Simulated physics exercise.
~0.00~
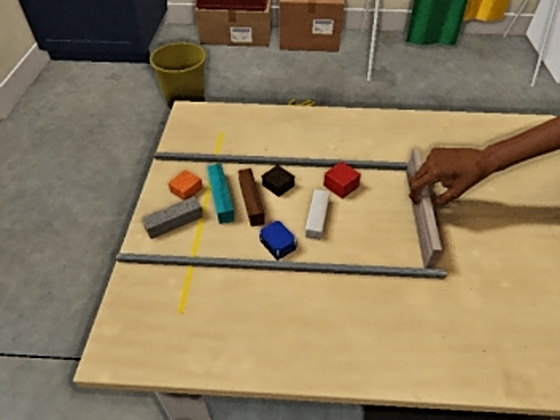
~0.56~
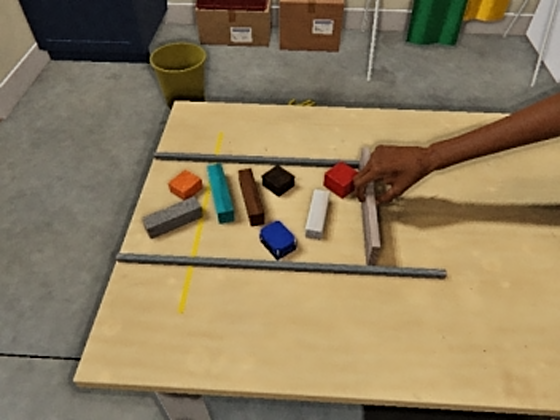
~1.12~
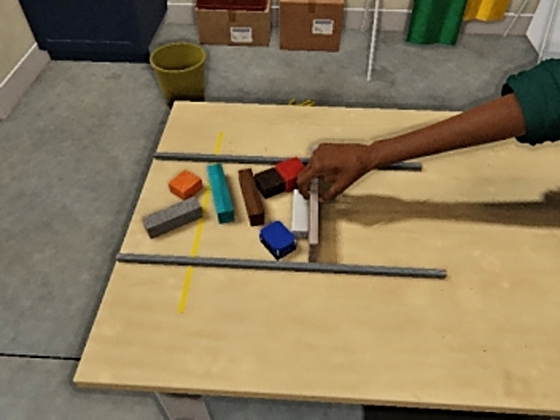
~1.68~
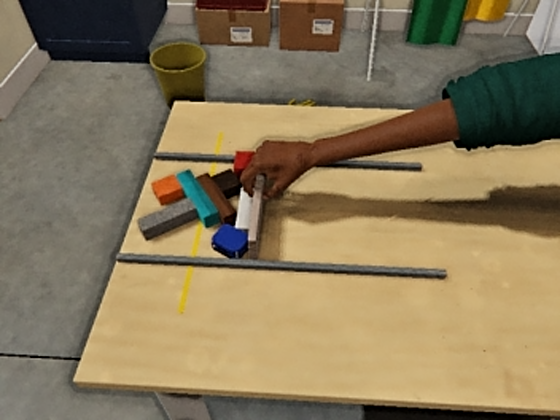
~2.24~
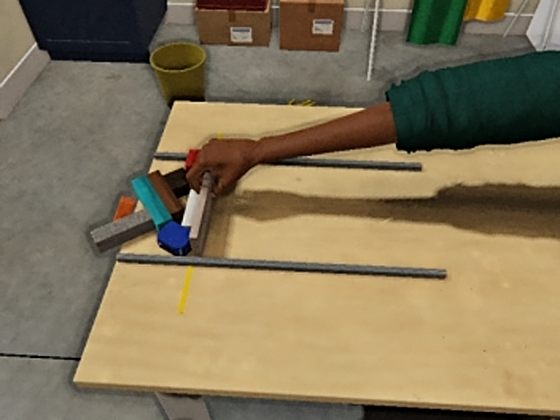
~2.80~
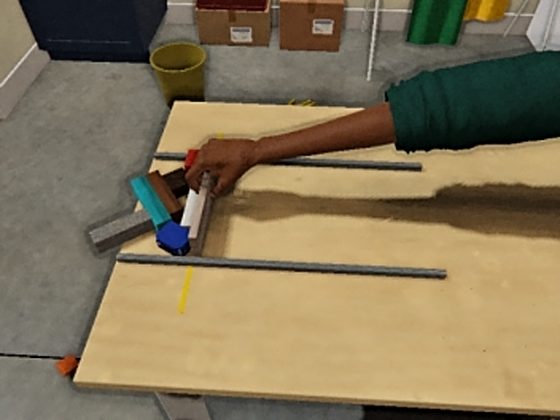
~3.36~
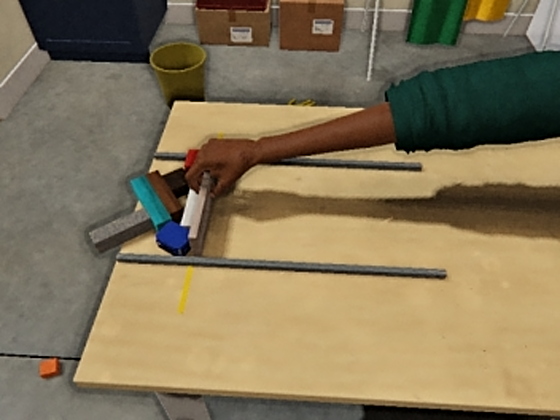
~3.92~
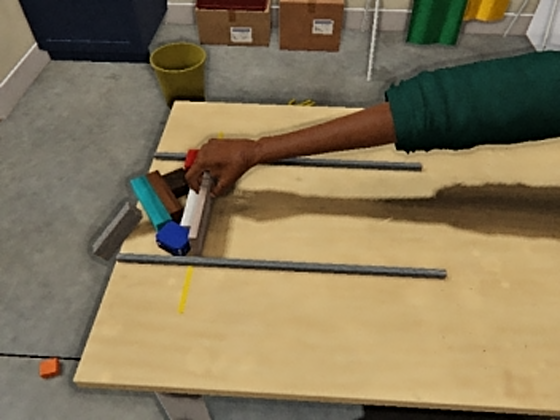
A hand slid an upright board left across a table, bunching colourful sticks and blocks together and pushing them toward the edge. The orange block dropped to the floor, and the grey bar ended up tilted at the edge while the others stayed on.
